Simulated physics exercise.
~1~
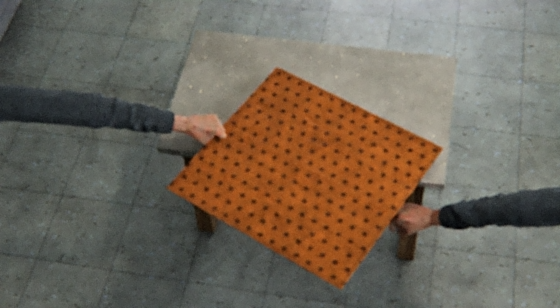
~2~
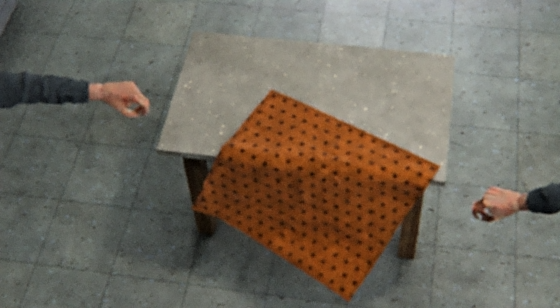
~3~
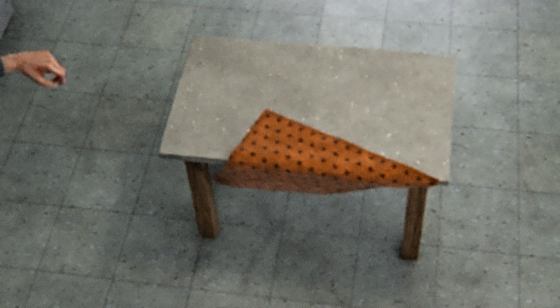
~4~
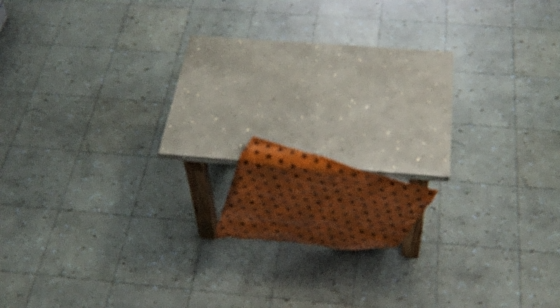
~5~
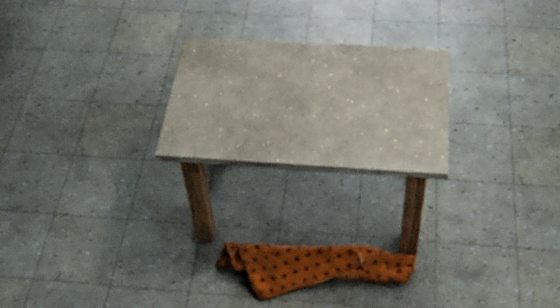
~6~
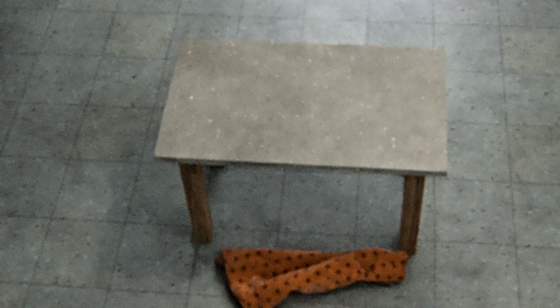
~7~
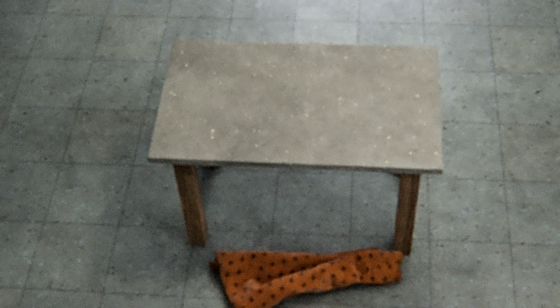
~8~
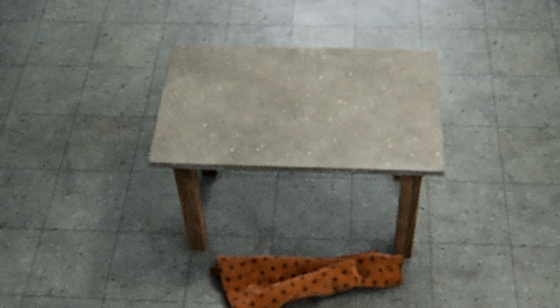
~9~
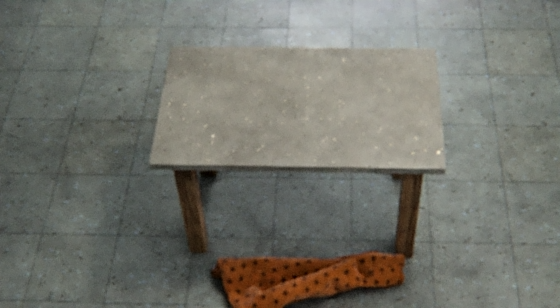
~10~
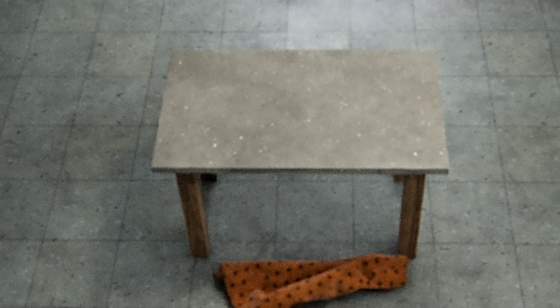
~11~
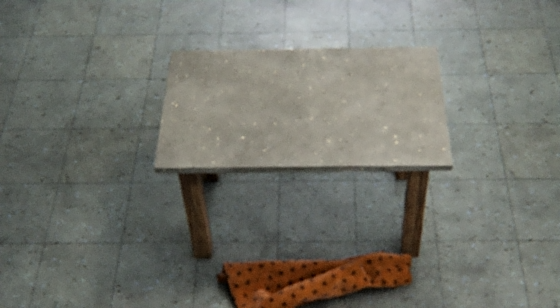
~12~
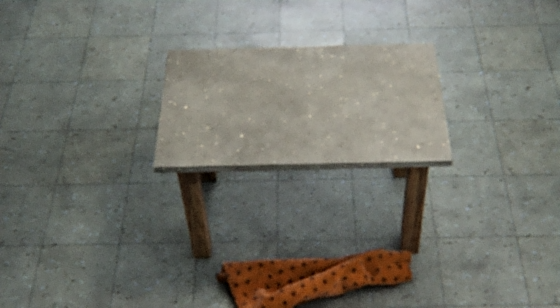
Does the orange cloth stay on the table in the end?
No, the cloth slips off the front edge and ends up crumpled on the floor.
